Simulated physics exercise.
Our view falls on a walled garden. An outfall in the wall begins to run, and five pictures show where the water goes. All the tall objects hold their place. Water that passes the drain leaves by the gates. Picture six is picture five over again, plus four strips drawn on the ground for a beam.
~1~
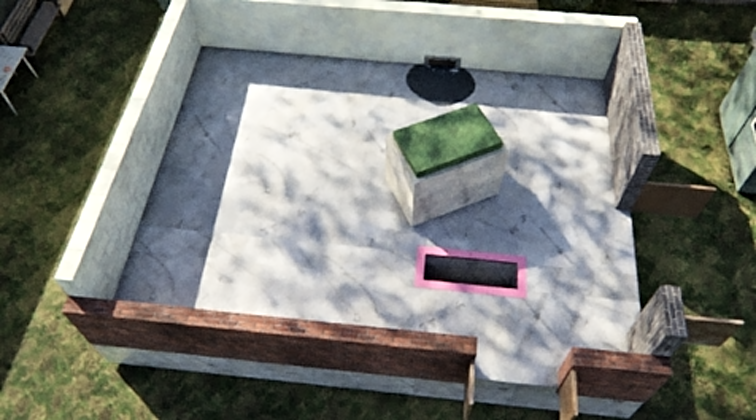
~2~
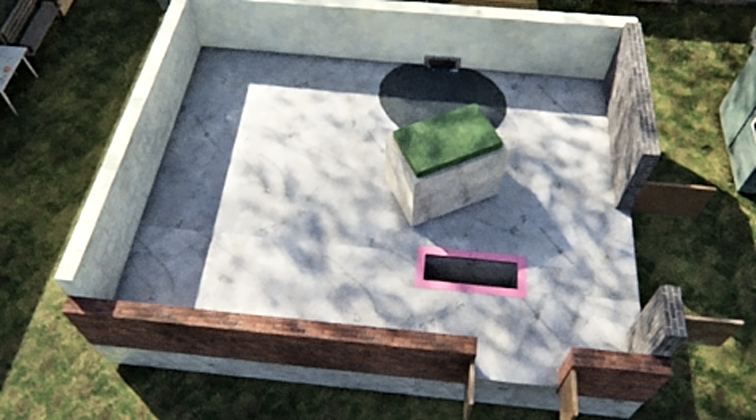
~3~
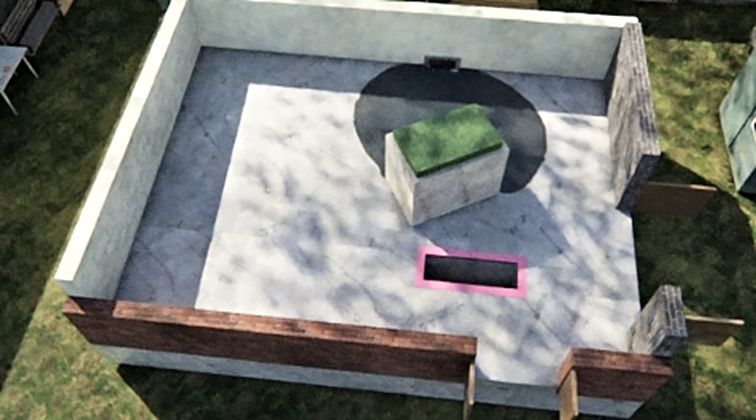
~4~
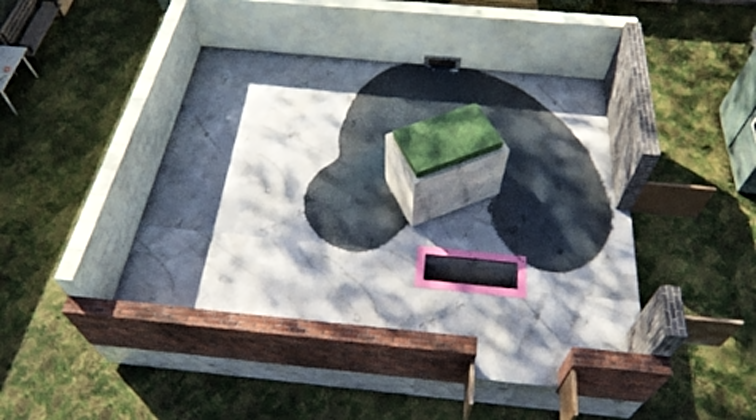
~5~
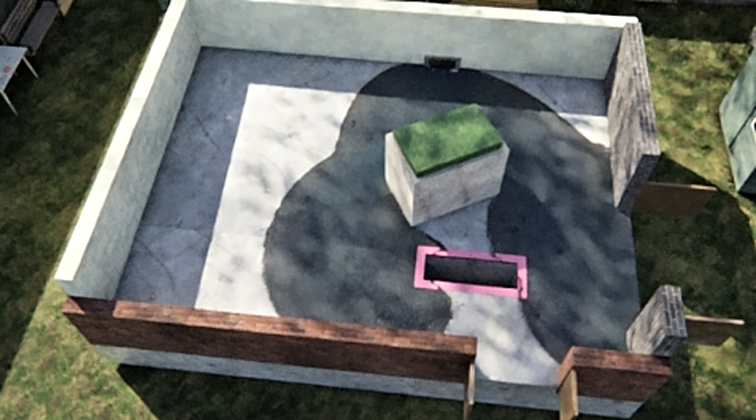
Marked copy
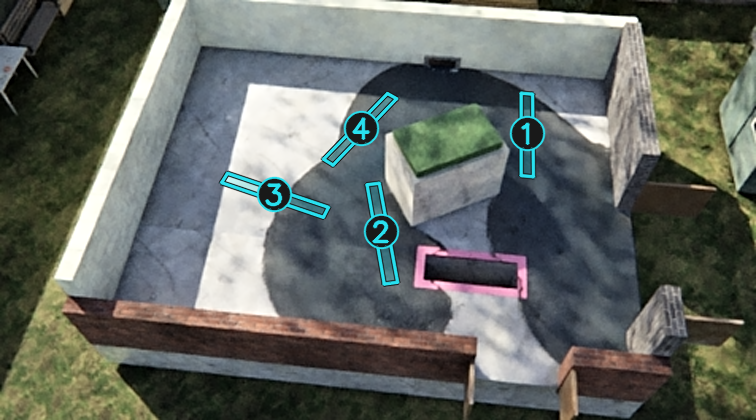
A dark wet patch spread from a small outlet at the back wall of a walled yard, flowed around both sides of a grass-topped block, and reached the pink-edged drain and front wall.
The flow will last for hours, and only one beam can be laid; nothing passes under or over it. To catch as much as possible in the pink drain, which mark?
1 is best.
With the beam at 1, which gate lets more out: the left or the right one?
The left one.
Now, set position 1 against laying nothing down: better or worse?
Position 1 is better.
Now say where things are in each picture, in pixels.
The first frame shows outfall at (442, 62); pink drain at (471, 272); open gate at (620, 268); open gate at (514, 366); front seen at (458, 97), 2 % of the ground wet; pink drain still dry.
The second frame shows front seen at (408, 119), 8 % of the ground wet; pink drain still dry.
The third frame shows front seen at (531, 170), 15 % of the ground wet; pink drain still dry.
The fourth frame shows front seen at (580, 258), 27 % of the ground wet; pink drain still dry.
The fifth frame shows front seen at (638, 326), 45 % of the ground wet; pink drain taking water.
On the marked copy, 1 from (527, 176) to (526, 93); 2 from (373, 184) to (390, 283); 3 from (224, 177) to (325, 212); 4 from (328, 162) to (391, 96).
Choosing 1, about 20 % of the stream goes into the pink drain, about 80 % out by the gates.
Choosing 2, about 8 % of the stream goes into the pink drain, about 92 % out by the gates.
Choosing 3, about 9 % of the stream goes into the pink drain, about 90 % out by the gates.
Choosing 4, about 7 % of the stream goes into the pink drain, about 93 % out by the gates.
